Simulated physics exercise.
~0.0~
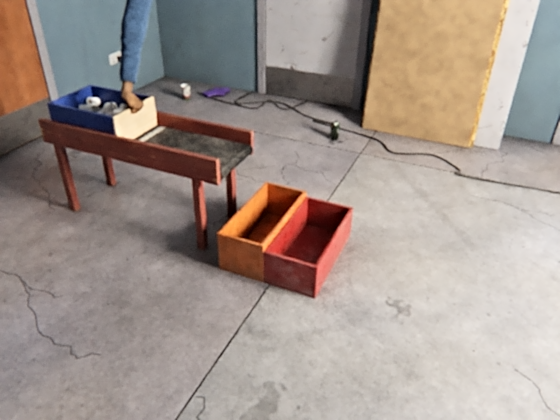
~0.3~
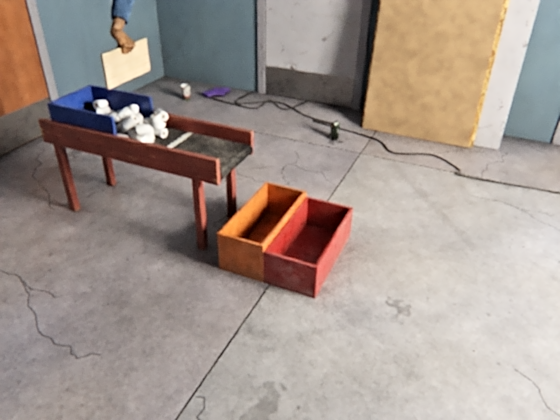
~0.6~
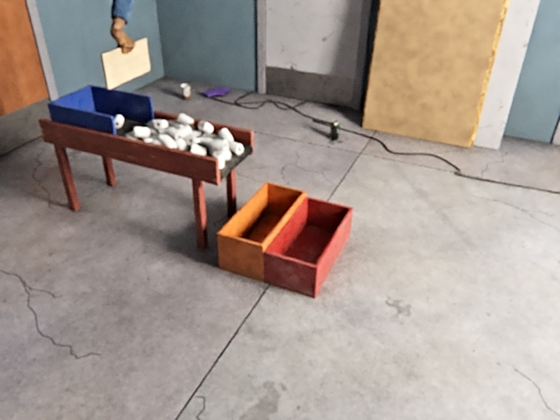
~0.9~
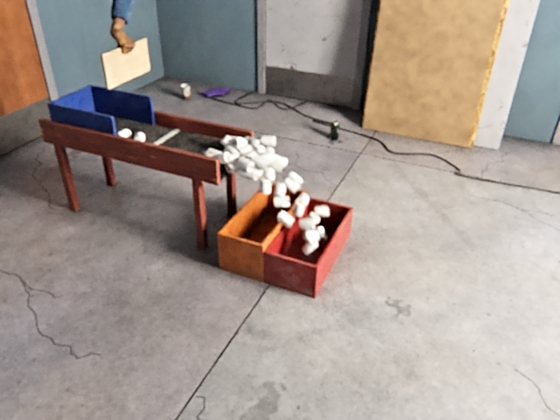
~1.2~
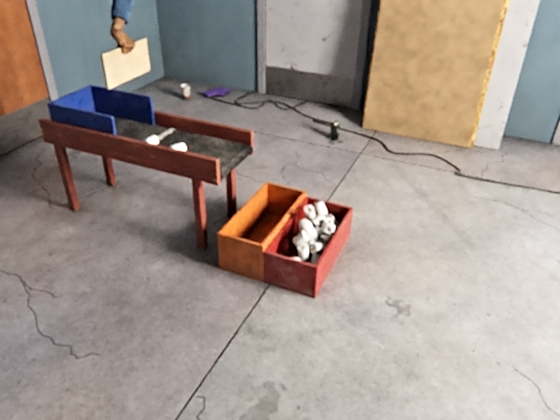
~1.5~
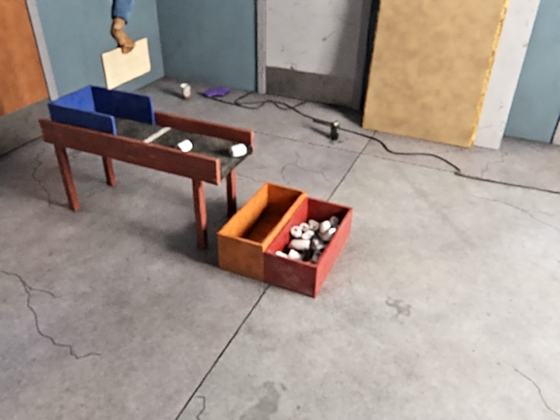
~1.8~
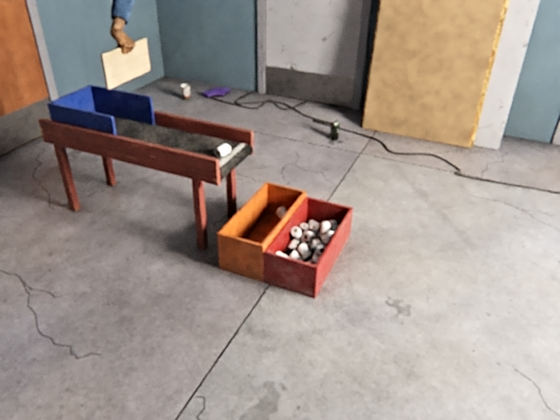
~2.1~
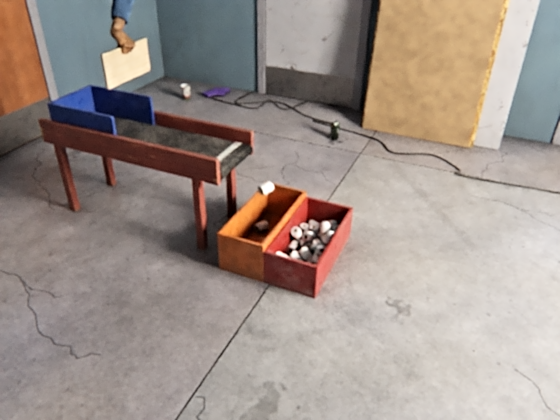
A hand lifts a gate and white rolls ride the belt into red and orange boxes.
